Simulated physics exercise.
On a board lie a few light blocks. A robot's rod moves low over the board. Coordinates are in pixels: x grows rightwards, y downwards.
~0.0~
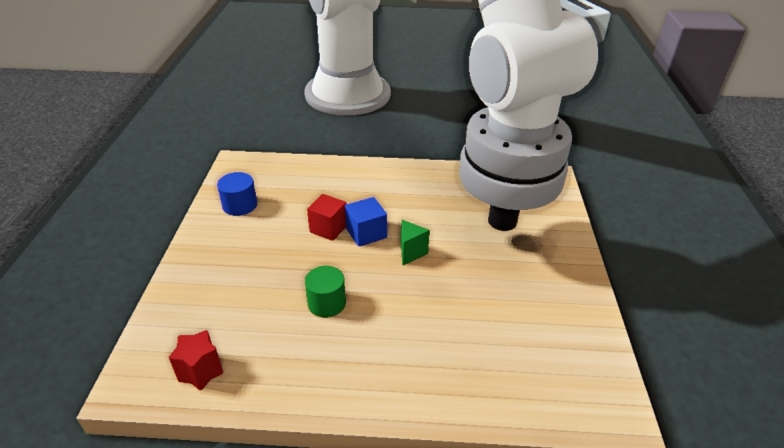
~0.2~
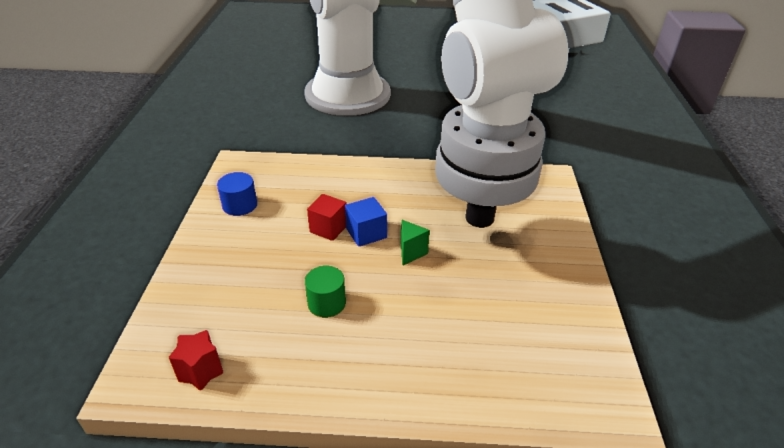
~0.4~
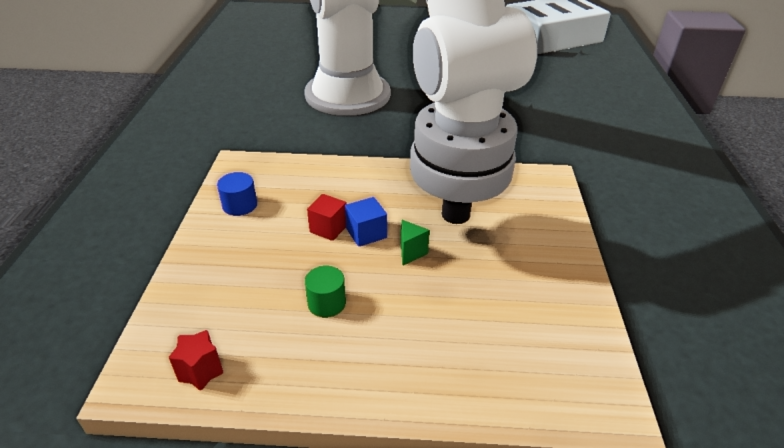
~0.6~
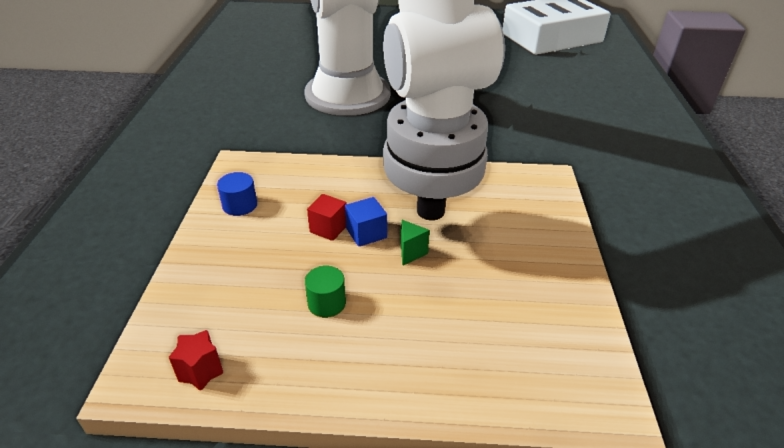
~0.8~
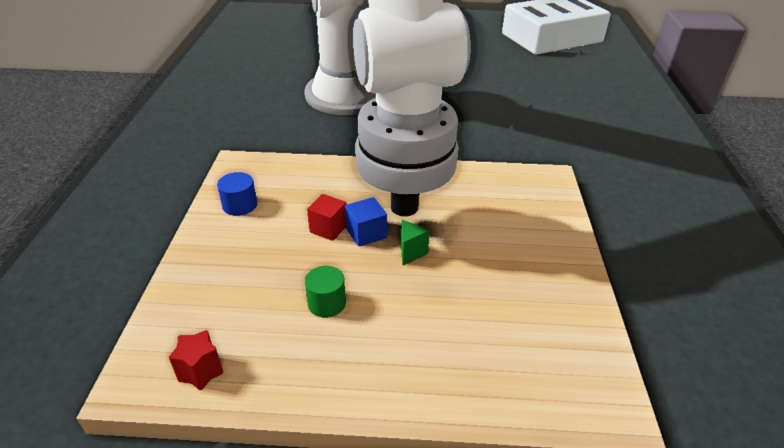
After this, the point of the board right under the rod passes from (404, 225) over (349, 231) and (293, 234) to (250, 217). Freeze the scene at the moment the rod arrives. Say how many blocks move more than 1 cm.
A group of three or more is moved.
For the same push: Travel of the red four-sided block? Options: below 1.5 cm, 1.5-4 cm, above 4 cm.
The answer will be the long band, over 4 cm.
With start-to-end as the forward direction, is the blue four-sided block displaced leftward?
Yes, it checks out.
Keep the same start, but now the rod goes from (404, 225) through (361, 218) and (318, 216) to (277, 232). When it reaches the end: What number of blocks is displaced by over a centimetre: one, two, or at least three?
It looks like two blocks will be pushed more than about 1 cm.
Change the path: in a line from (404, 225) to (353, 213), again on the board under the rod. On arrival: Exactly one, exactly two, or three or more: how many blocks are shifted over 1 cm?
Count: 1.
On the path given first. One third of the way, rod (347, 214); red four-sided block (300, 204), turned 25° clockwise; blue four-sided block (320, 219), turned 15° anticlockwise.
Two thirds of the way, rod (290, 217); red four-sided block (261, 200), turned 50° clockwise; blue four-sided block (280, 231), turned 65° anticlockwise.
At the end, rod (247, 200); blue circle (212, 170); red four-sided block (214, 190), turned 15° clockwise; blue four-sided block (280, 231), turned 65° anticlockwise; green triangular piece still.
